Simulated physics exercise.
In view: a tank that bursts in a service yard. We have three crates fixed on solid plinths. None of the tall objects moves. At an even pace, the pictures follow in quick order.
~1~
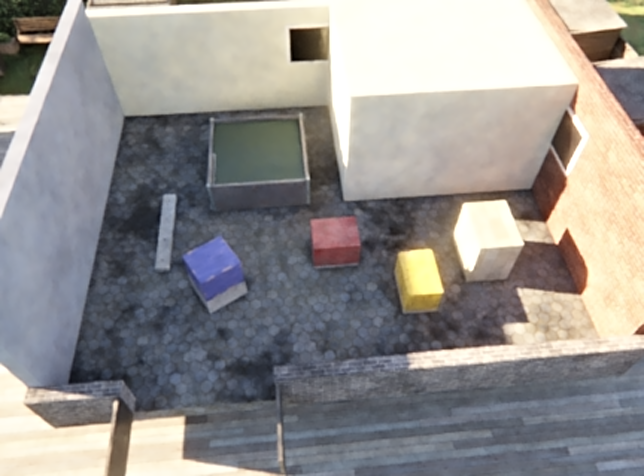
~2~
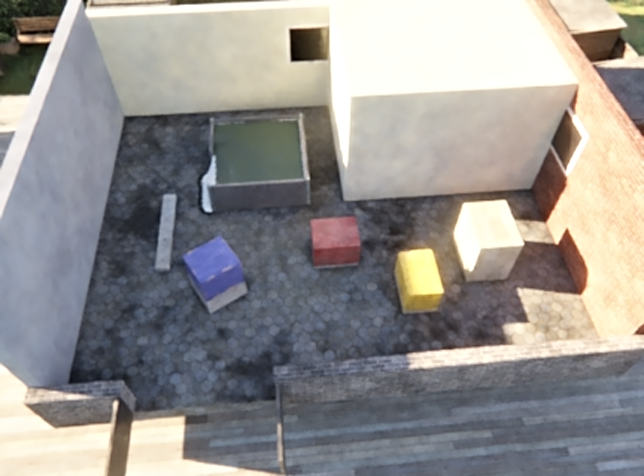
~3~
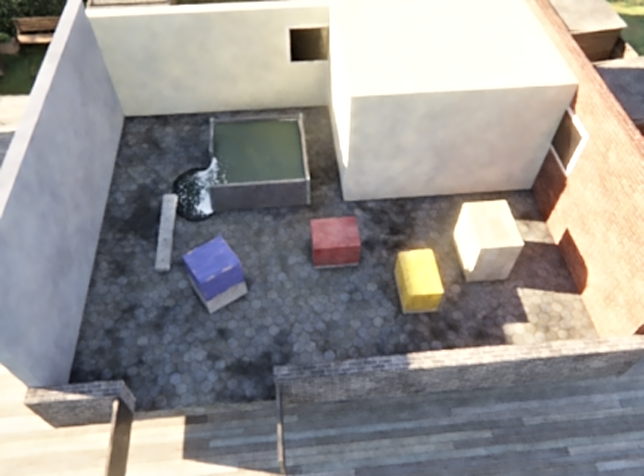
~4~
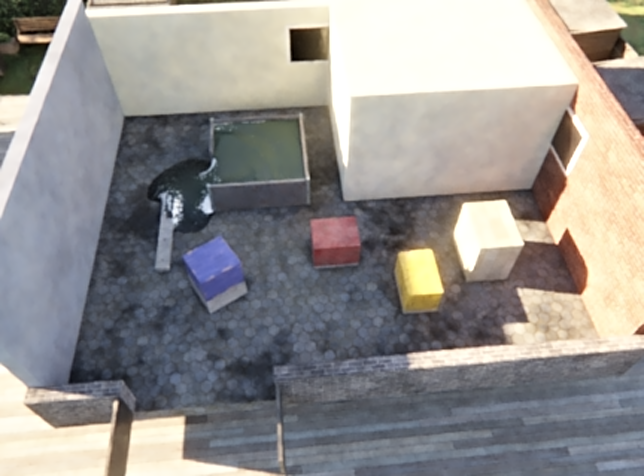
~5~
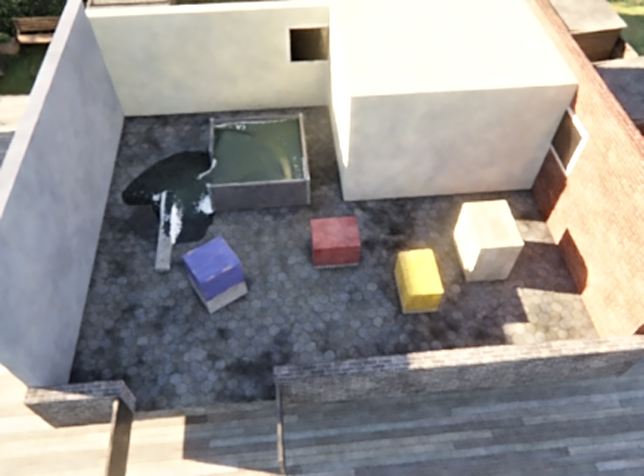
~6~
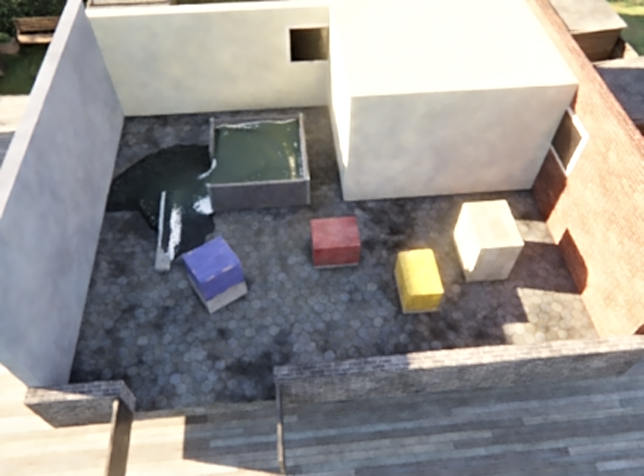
The video shows a walled yard where water bursts from the left side of a rectangular tank, then spreads leftward across the dark paving and around a low pale slab, while the blue, red, yellow and cream blocks stay still.
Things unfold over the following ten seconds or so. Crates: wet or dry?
Red crate, wet; yellow crate, dry; blue crate, dry.
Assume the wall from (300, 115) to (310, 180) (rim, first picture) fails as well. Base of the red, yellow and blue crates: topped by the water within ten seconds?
Crate by crate: Red - hit; yellow - hit; blue - left alone.
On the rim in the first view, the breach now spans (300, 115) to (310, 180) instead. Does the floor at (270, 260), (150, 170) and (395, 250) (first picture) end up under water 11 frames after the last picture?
In order: Swamped, spared, swamped.
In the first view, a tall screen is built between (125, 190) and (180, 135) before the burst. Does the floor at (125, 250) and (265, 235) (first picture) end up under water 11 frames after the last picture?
In order, I'd call them inundated and bare.
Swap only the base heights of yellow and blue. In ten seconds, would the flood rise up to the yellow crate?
Yellow: Untouched.
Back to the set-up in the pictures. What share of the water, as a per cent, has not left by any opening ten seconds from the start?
It comes to roughly 82 per cent.
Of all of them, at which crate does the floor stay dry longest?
The yellow crate, I reckon.
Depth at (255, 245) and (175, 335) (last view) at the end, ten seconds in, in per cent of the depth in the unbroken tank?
I'd say around 8 and 8 in a hundred.
A moment on, water covers 15 % of the floor; the red crate not reached, the yellow crate not reached, the blue crate water round its plinth.
Next, water covers 25 % of the floor; the red crate not reached, the yellow crate not reached, the blue crate water round its plinth.
Then, water covers 40 % of the floor; the red crate not reached, the yellow crate not reached, the blue crate water round its plinth.
Later, water covers 55 % of the floor; the red crate water round its plinth, the yellow crate not reached, the blue crate water round its plinth.
In the end, water covers 75 % of the floor; the red crate was topped, the yellow crate stayed above the water, the blue crate stayed above the water.
